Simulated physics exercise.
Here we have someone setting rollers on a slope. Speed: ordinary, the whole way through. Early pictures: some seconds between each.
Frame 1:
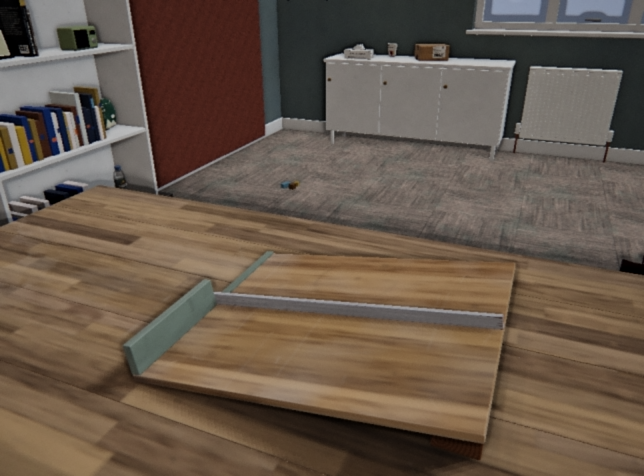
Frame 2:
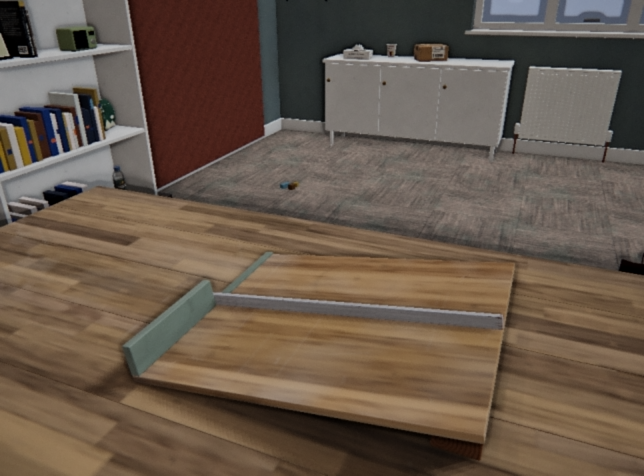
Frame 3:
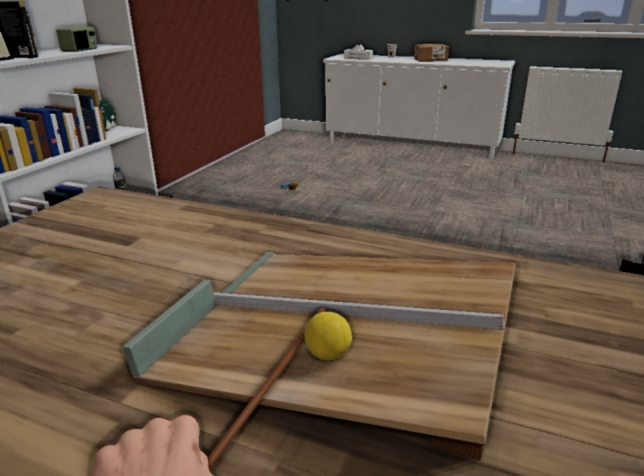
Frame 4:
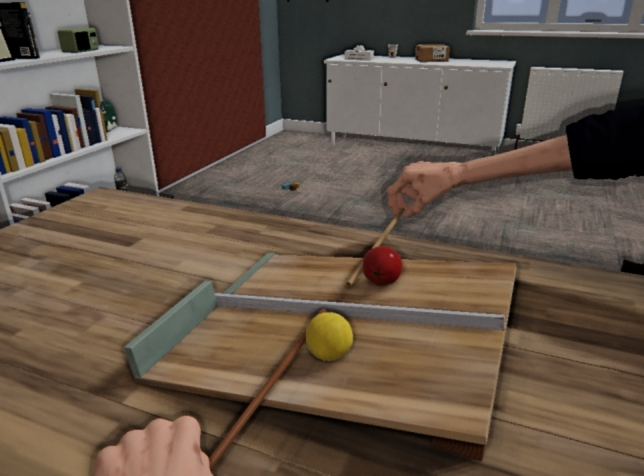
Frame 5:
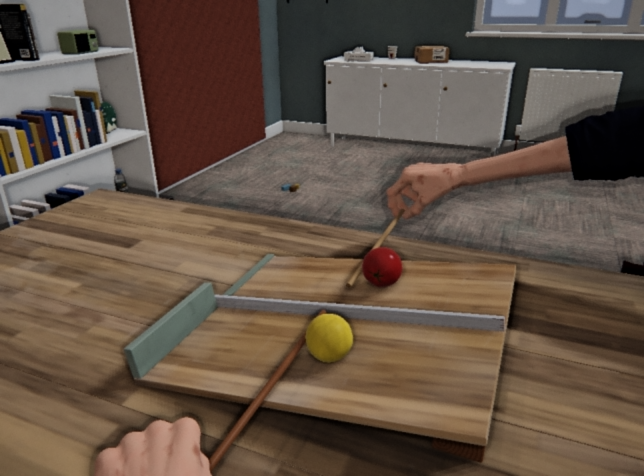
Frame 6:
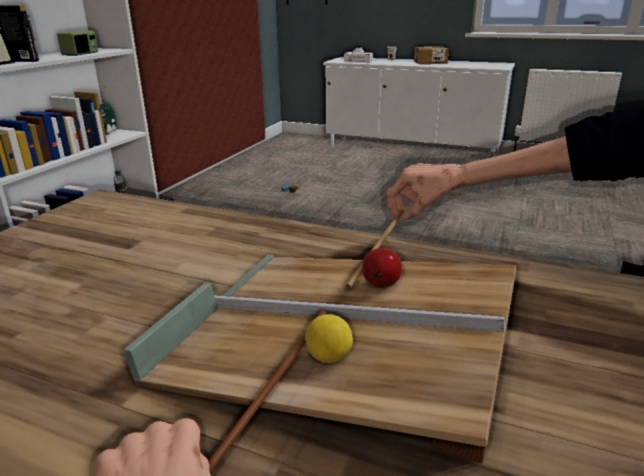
A hand holds a yellow ball with a stick, then another holds a red ball.
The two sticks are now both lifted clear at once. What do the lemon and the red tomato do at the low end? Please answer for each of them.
Lemon: Halted; red tomato: Off.
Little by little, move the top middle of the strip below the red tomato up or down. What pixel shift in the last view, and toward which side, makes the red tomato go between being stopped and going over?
Shift: About 4 px, direction up.
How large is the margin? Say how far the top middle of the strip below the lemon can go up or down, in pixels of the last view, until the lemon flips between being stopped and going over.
Down by roughly 20 pixels.
Then, 0.50 s later than the last frame, lemon rolling on the board near (260, 332); red tomato rolling on the board near (323, 266).
Then, 0.90 s later than the last frame, lemon resting against the strip near (194, 325); red tomato off the board near (211, 264).
Then, 1.32 s later than the last frame, lemon resting against the strip near (194, 325); red tomato off the board near (110, 243).
When it is over, the lemon is held by the strip, near (194, 325); the red tomato goes over the end.
